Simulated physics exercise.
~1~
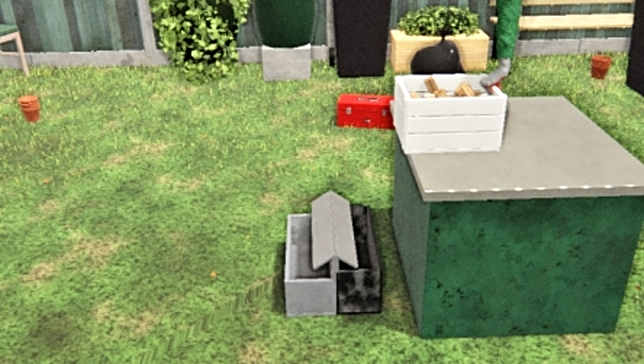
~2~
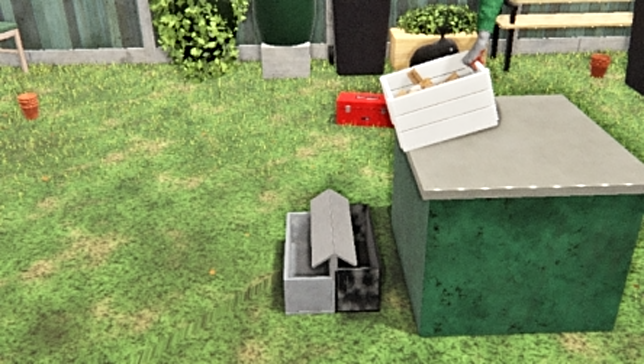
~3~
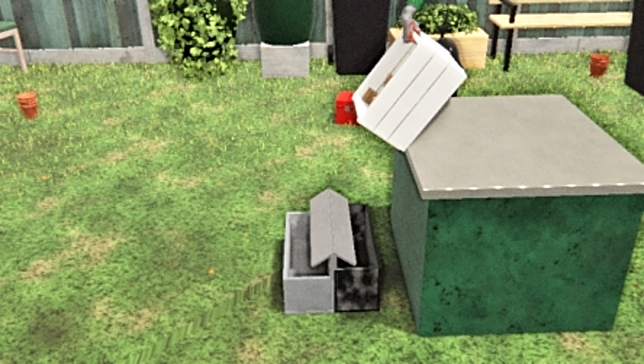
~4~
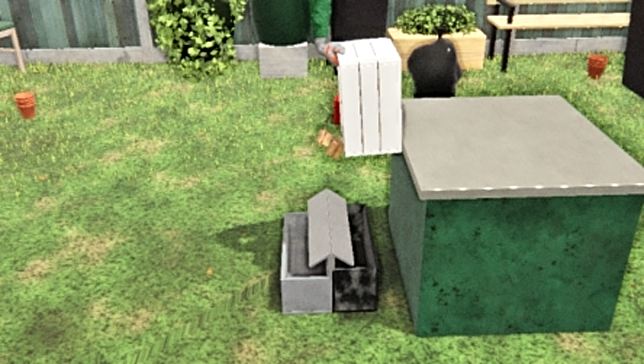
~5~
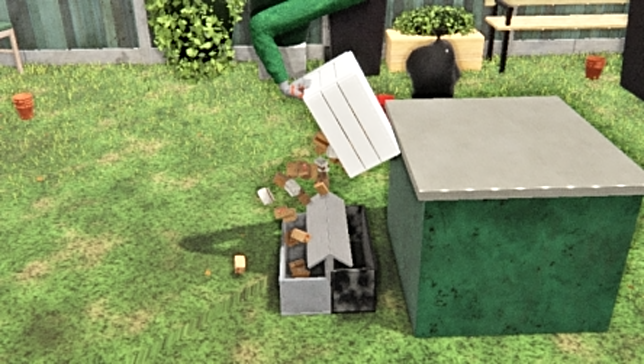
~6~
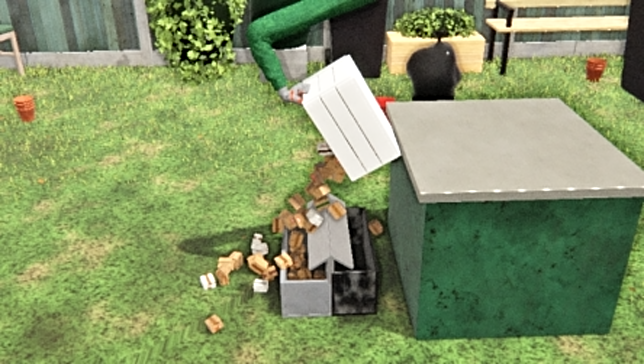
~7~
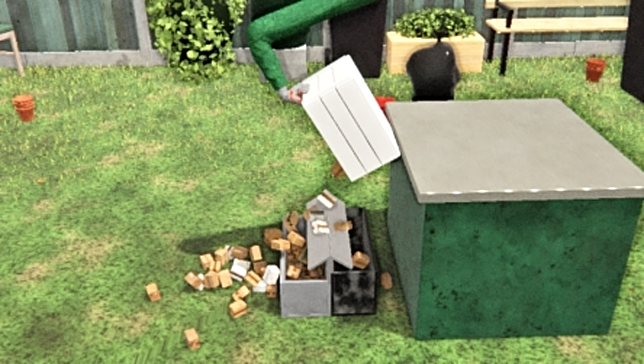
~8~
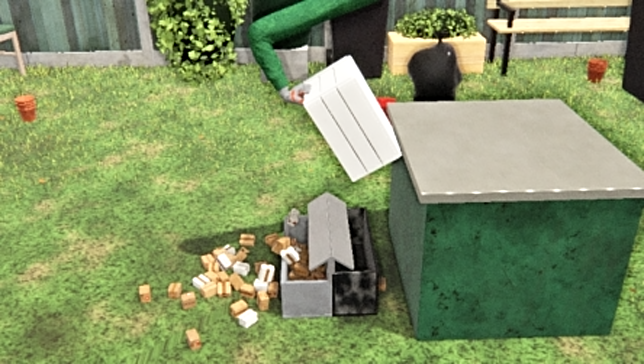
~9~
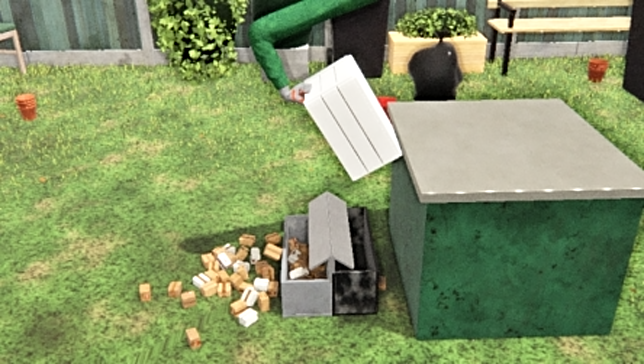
A white box filled with small tan and white parcels sits on the edge of a green bench with a grey top, in a grassy garden. A green-sleeved arm tips it to the left, swinging it over the edge until it leans steeply with its open side facing down. The parcels pour out toward a grey trough and a black box standing side by side beneath a grey ridge. Some drop into the trough, while many tumble onto the grass to the left. The white box stays tilted and empty-looking as the scattered parcels come to rest.
